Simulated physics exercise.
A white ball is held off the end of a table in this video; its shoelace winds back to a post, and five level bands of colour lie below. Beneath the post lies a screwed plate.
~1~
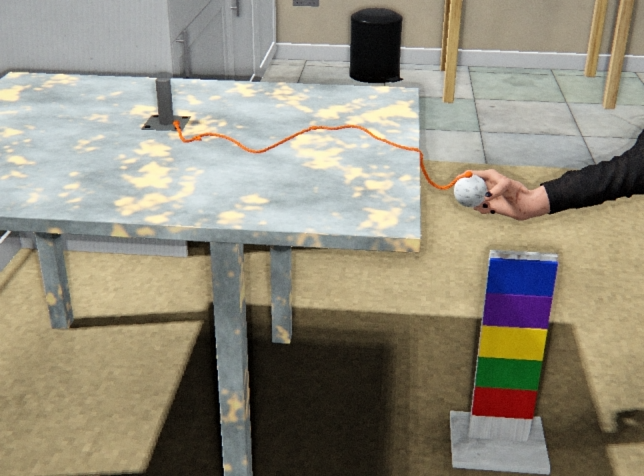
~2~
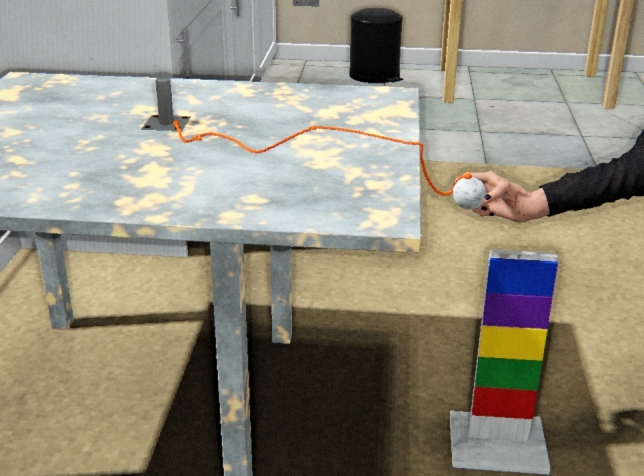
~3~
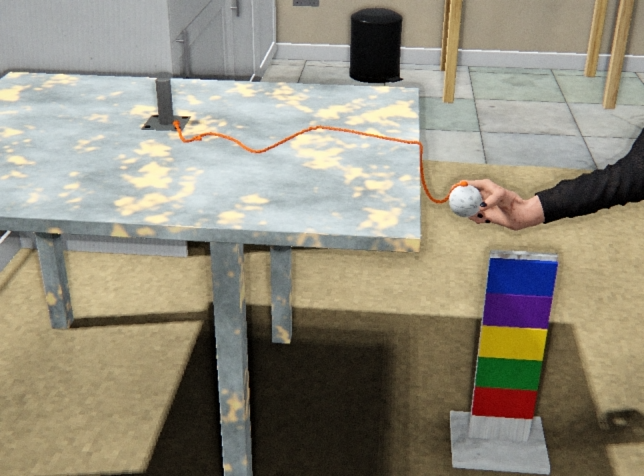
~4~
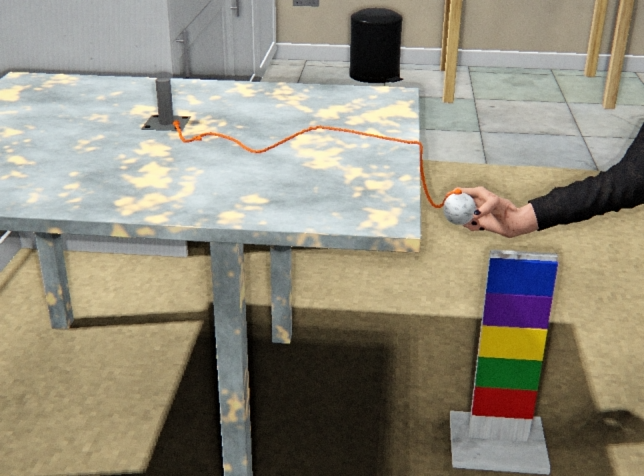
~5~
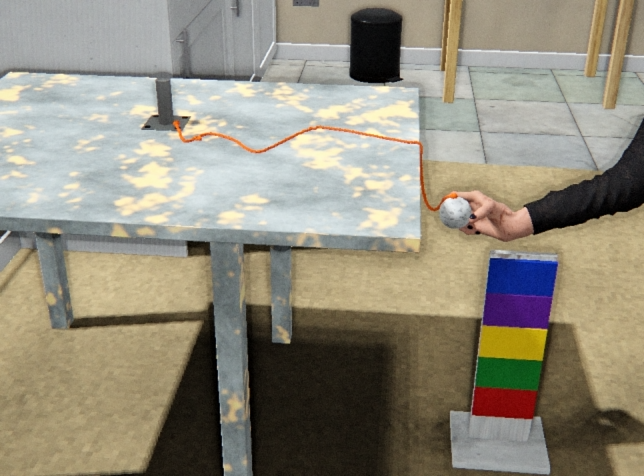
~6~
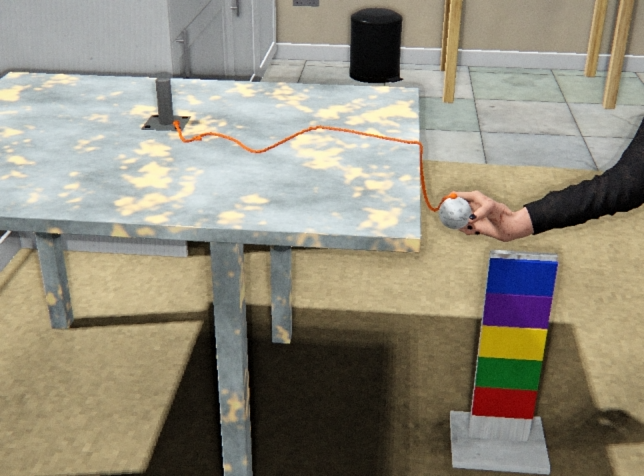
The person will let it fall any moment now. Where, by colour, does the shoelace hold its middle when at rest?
By colour, at green.
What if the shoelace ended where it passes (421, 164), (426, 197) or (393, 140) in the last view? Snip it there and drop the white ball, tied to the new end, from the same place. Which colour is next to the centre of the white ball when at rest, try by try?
Each try in turn: Purple; yellow; blue.
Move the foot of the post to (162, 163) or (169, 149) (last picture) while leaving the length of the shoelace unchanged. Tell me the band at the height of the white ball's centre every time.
In turn, red and then red.
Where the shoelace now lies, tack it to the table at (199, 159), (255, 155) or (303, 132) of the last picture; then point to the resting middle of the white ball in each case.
The pixel places are (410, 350), (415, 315) and (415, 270), one per try.
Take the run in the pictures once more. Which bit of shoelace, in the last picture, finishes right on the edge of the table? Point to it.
That spot lies near (310, 128).
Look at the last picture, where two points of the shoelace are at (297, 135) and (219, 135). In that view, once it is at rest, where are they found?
They end up around (398, 148) and around (281, 135).
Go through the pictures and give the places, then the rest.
In the first picture, white ball (470, 191); blue (522, 279); purple (517, 312); yellow (513, 344); green (508, 375); red (504, 404).
In the second picture, white ball (470, 193); shoelace through (183, 139) (233, 139) (287, 140) (348, 131) (420, 153).
In the third picture, white ball (465, 201).
In the fourth picture, white ball (460, 209); shoelace through (183, 139) (233, 139) (287, 140) (351, 132) (421, 157).
In the fifth picture, white ball (455, 213).
In the sixth picture, white ball (455, 213); shoelace through (183, 139) (233, 139) (287, 140) (351, 132) (421, 157).
Early on, ball near (401, 331); level with yellow.
Midway, ball near (403, 359); level with green.
Finally, ball near (402, 361); level with green. At green.
